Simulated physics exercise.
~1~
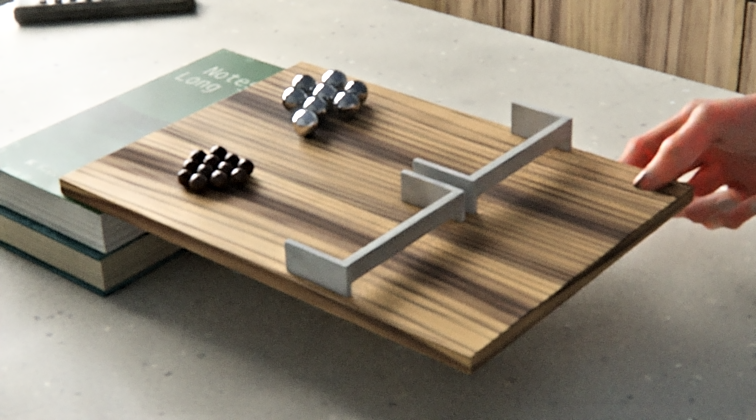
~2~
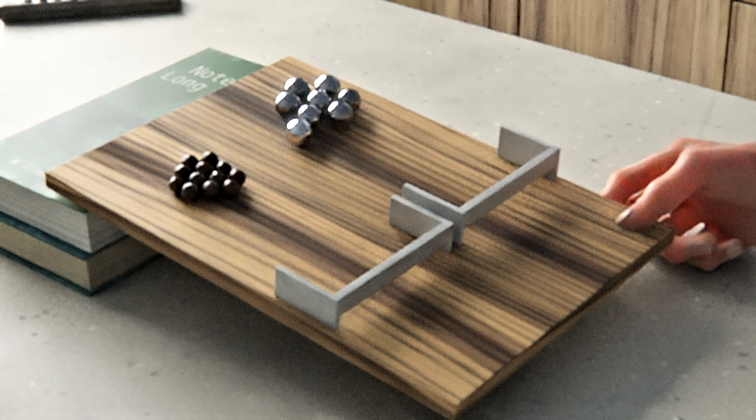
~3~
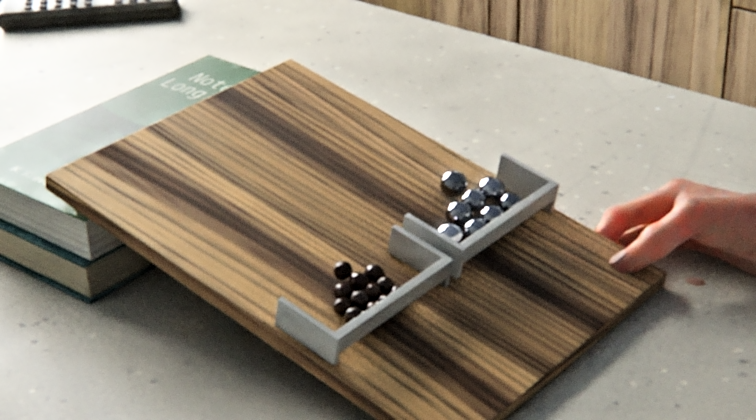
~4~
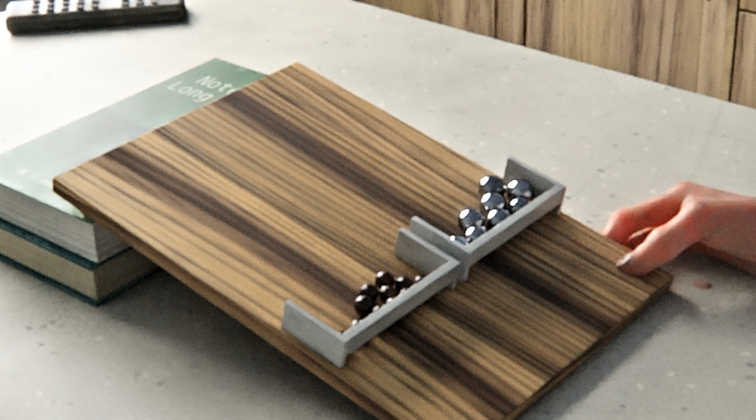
At the start, a striped wooden board rests with its left side on two stacked books, while a hand holds the right end above a pale counter. Small dark beads and larger shiny silver balls sit in two separate clusters toward the raised side, above two pale grey angled gates. The hand lowers the free end, and the board tilts down to the right. Both clusters then move down the slope and reach the gates. At the end, the board rests tilted, with the dark beads gathered behind the near gate and the silver balls behind the far one.
